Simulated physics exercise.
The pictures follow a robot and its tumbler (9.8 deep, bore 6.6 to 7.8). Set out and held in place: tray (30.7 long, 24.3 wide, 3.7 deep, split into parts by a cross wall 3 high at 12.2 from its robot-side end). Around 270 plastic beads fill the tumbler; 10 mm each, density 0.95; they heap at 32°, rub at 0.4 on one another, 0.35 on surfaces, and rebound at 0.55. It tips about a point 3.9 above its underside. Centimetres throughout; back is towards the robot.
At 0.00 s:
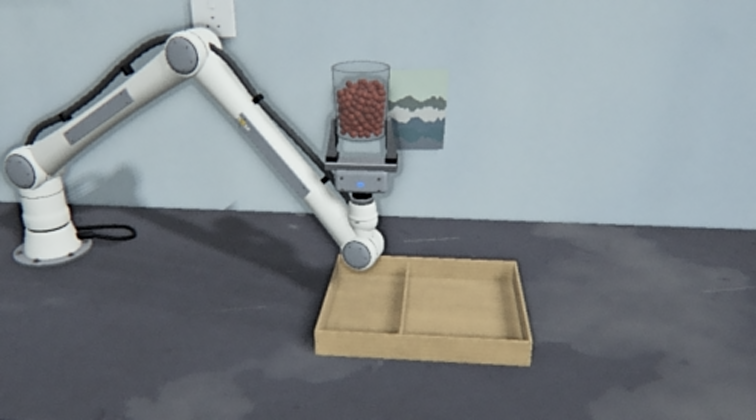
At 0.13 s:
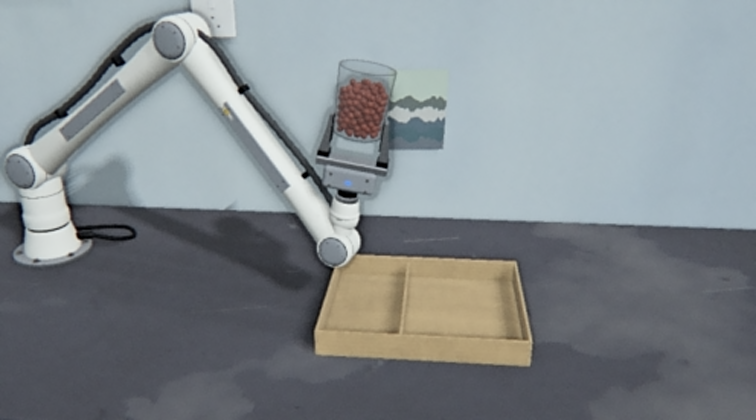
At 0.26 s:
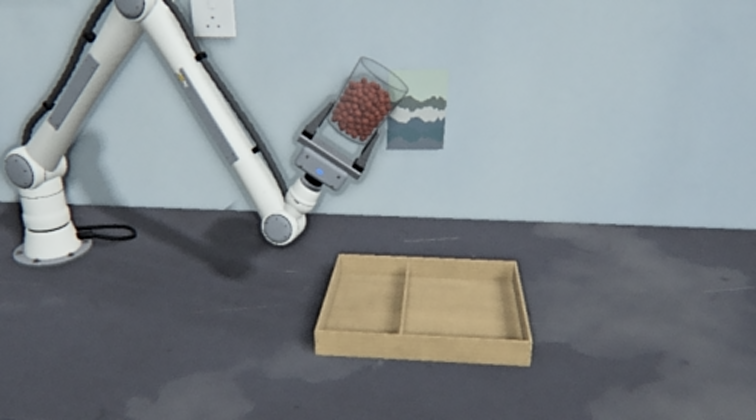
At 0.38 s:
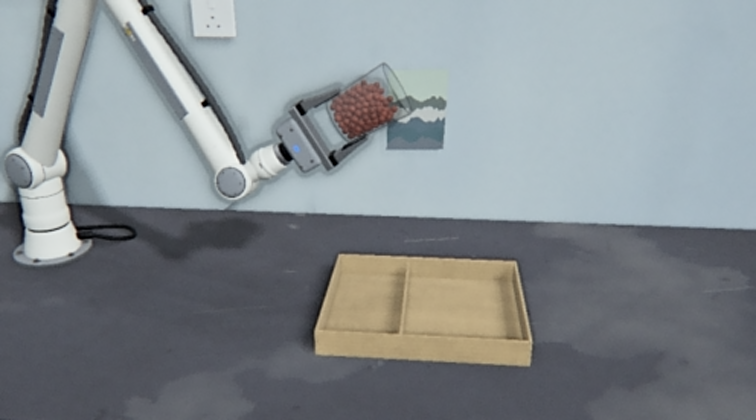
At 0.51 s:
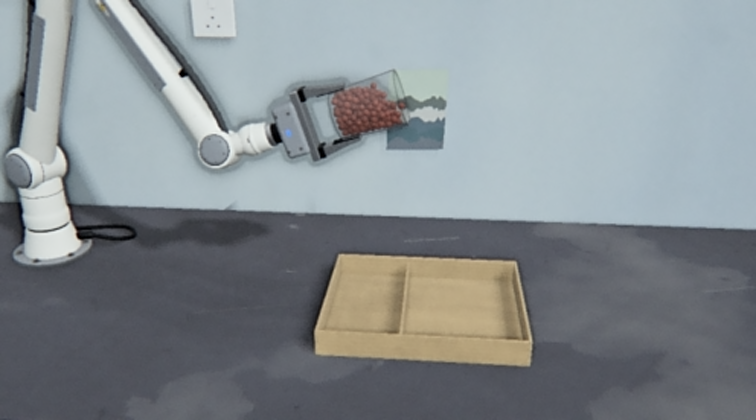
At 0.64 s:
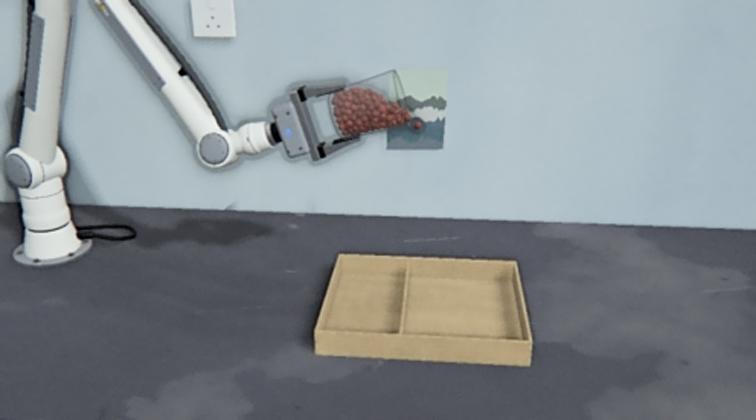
Above a divided wooden tray, a robot arm tilts a clear tumbler of reddish beads rightward.
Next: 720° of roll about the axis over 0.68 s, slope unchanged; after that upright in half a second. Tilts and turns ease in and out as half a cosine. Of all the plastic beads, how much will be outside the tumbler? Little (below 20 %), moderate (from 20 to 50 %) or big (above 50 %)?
Answer: Little; below 20 % of the plastic beads finish outside the tumbler.
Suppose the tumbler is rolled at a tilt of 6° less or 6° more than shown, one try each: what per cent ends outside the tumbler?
About 5 and 25 per cent.
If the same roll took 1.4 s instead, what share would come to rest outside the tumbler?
Then about 25 per cent.
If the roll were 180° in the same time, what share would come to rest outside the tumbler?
Then about 10 per cent.
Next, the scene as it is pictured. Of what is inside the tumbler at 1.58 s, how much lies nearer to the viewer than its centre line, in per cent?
Some 45 per cent.
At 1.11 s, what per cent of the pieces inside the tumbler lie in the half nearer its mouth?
Some 35 per cent.
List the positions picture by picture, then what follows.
The tumbler middle at (361, 102), upright; upper third of the load around (361, 94), from x 340 to 385, top at y 80; 268 in the tumbler, in the first picture.
The tumbler middle at (362, 102), tipped 10°; upper third of the load around (362, 94), from x 340 to 385, top at y 80, in the second picture.
The tumbler middle at (365, 103), tipped 34°; upper third of the load around (364, 95), from x 335 to 390, top at y 80, in the third picture.
The tumbler middle at (367, 106), tipped 59°; upper third of the load around (364, 97), from x 335 to 395, top at y 85, in the fourth picture.
The tumbler middle at (368, 107), tipped 73°; upper third of the load around (361, 99), from x 335 to 400, top at y 85, in the fifth picture.
The tumbler middle at (368, 107), tipped 73°; upper third of the load around (360, 101), from x 335 to 420, top at y 90; 266 in the tumbler, 2 in flight or on a rim, in the sixth picture.
After 1.11 s, tipped 73°, highest piece 39 above the table; 243 in the tumbler, 8 in the far-side part, 17 in flight or on a rim.
After 1.58 s, tipped 33°, highest piece 38 above the table; 234 in the tumbler, 29 in the far-side part, 1 in the robot-side part, 1 on the table or floor, 3 in flight or on a rim.
After 2.02 s, upright, highest piece 39 above the table; 234 in the tumbler, 30 in the far-side part, 2 in the robot-side part, 2 on the table or floor.
After 2.72 s, upright, highest piece 39 above the table; 234 in the tumbler, 30 in the far-side part, 2 in the robot-side part, 2 on the table or floor.
In the end, 234 in the tumbler, 30 in the far-side part, 2 in the robot-side part, 2 on the table or floor. That is 13 % outside the tumbler.
